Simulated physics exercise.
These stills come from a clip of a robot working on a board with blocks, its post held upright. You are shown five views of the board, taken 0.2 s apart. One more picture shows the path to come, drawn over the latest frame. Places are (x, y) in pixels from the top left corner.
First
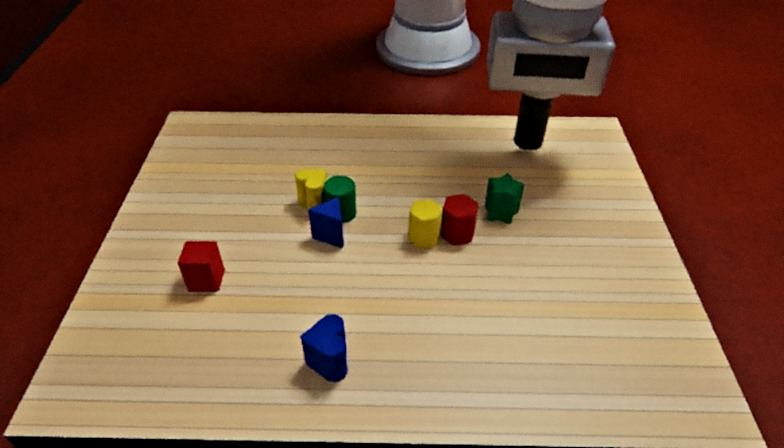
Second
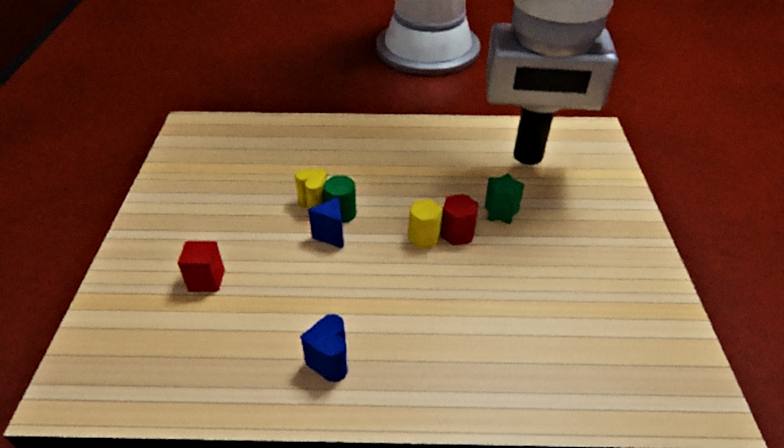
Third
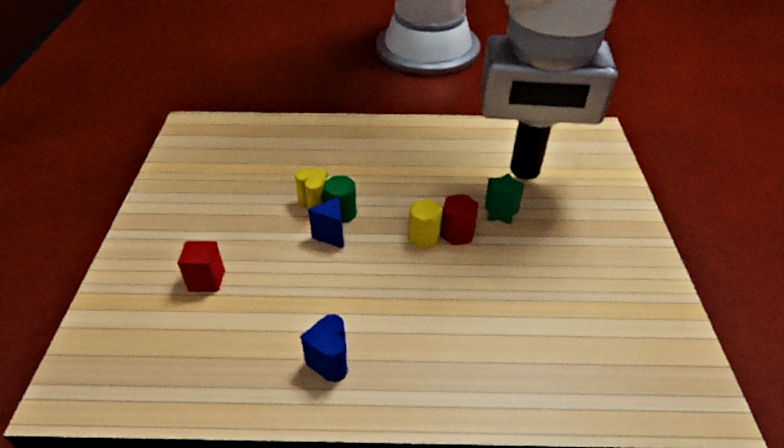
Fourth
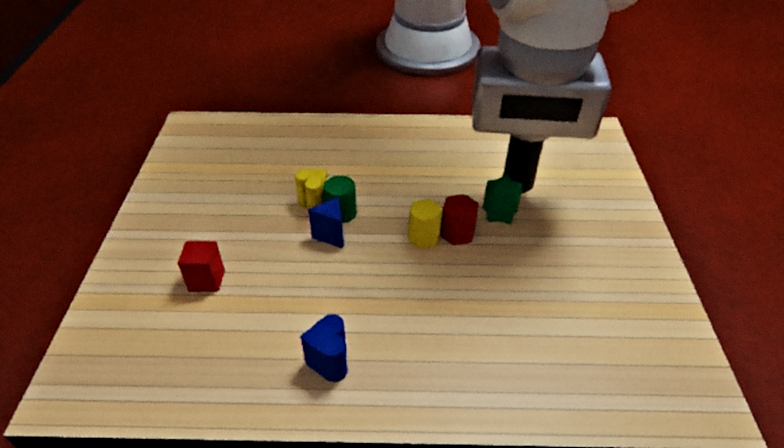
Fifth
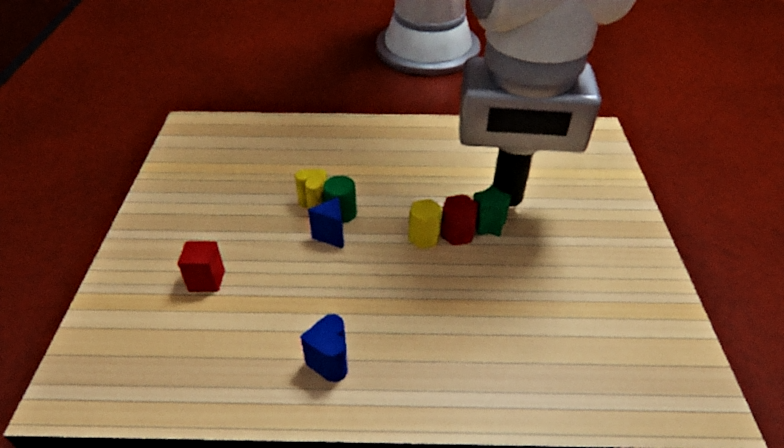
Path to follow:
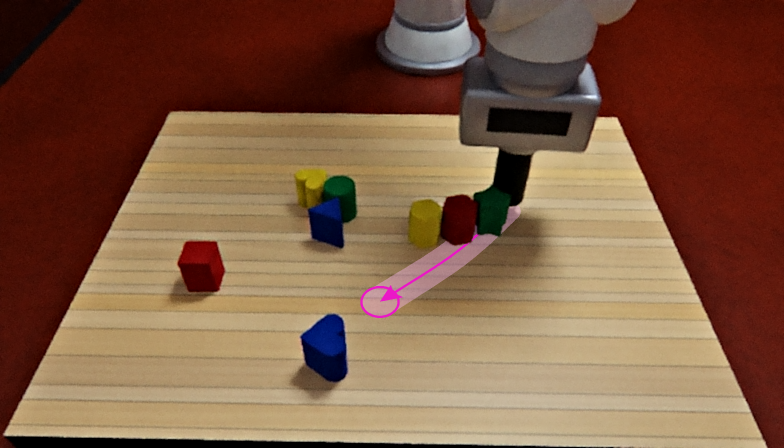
A grey robot arm with a black post reaches over the upper right of a pale striped wooden board on a red surface, seen from above by a still camera. Yellow, green and blue blocks cluster left of centre, a yellow and a red one sit mid-board beside a green star, with a red block at left and a blue one nearer. The post moves forward, then slightly left, nudging the green star against the red block.
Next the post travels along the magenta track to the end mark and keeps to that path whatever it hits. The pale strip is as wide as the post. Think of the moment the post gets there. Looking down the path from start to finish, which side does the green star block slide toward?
It shifts to the left.
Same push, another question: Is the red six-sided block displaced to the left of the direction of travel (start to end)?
My answer is no.
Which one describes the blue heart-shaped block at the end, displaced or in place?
It will be resting on its spot.
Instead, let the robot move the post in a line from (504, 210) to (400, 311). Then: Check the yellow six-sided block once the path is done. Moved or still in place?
Put simply, it goes somewhere else.
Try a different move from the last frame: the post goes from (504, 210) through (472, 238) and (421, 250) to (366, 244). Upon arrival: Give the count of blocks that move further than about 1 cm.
Once the path ends, three or more blocks will have shifted.
Path on the board, from (504, 210) over (452, 256) to (380, 302).
What follows on the original path. One third of the way, post (473, 227); yellow six-sided block (411, 210), turned 25° clockwise; red six-sided block (425, 234), turned 30° clockwise; green star block (461, 232).
Two thirds of the way, post (430, 258); yellow six-sided block (411, 210), turned 25° clockwise; red six-sided block (393, 246), turned 80° clockwise; green star block (439, 268), turned 50° anticlockwise.
At the end, post (380, 288); blue heart-shaped block in place; yellow six-sided block (411, 210), turned 25° clockwise; red six-sided block (354, 253), turned 150° clockwise; green star block (432, 277), turned 90° anticlockwise.
